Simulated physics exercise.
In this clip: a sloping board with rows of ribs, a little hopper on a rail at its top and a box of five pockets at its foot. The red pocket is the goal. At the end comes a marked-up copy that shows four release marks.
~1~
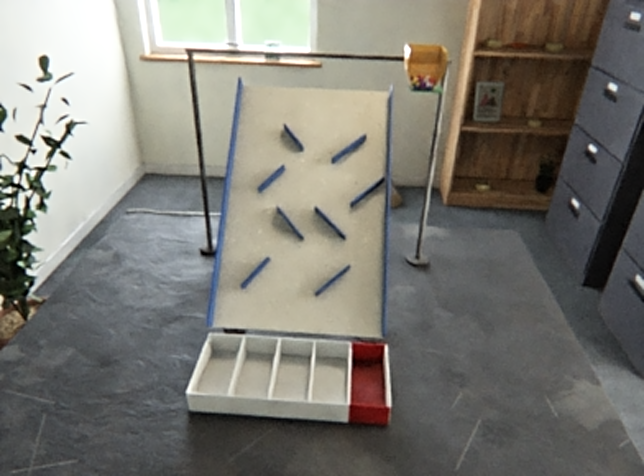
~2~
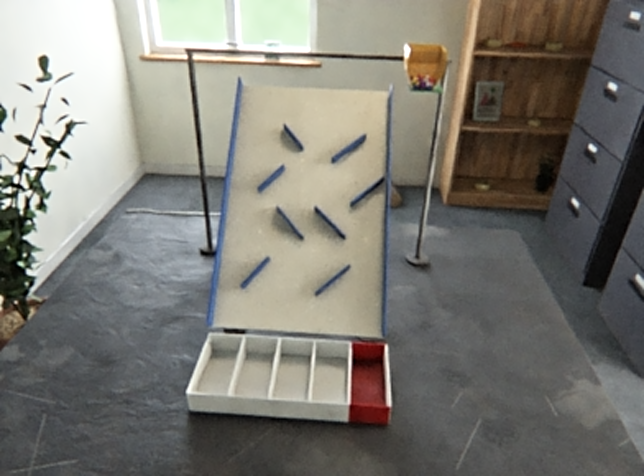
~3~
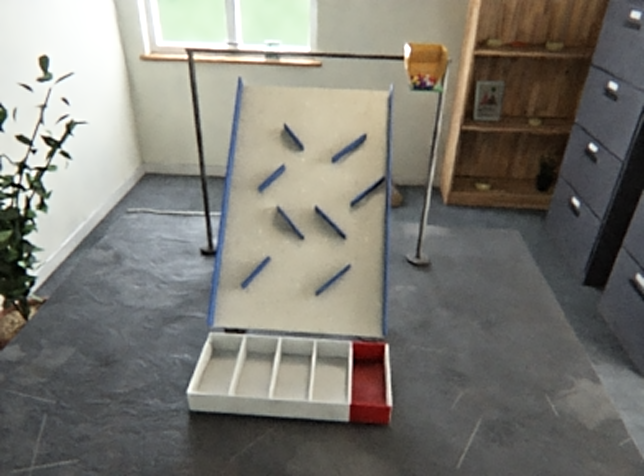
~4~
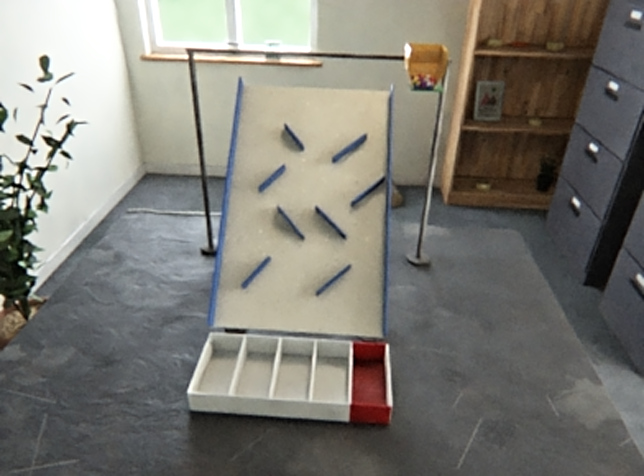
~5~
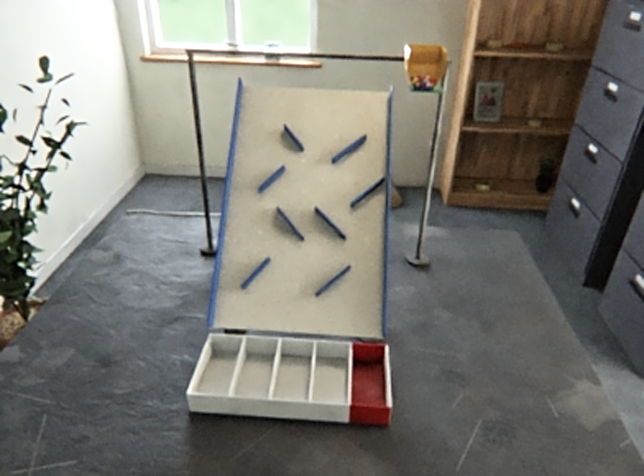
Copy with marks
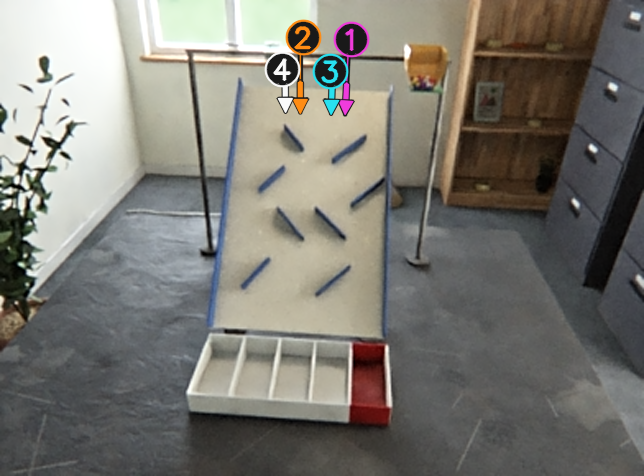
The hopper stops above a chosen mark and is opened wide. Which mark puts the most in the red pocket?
It is 2.
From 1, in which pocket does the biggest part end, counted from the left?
The third from the left.
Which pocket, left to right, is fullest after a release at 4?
It is the first one.
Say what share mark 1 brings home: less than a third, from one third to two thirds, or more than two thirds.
Less than a third.
On the marked copy, mark 1 meets the board at (345, 109); mark 2 meets the board at (300, 107); mark 3 meets the board at (331, 109); mark 4 meets the board at (285, 107).
For mark 1, about a tenth in the red pocket, the larger part in other pockets, about a tenth outside the box.
For mark 2, roughly a third in the red pocket, roughly a quarter in other pockets, roughly a third outside the box.
For mark 3, about a tenth in the red pocket, roughly two thirds in other pockets, roughly a quarter outside the box.
For mark 4, about a tenth in the red pocket, roughly a third in other pockets, roughly half outside the box.
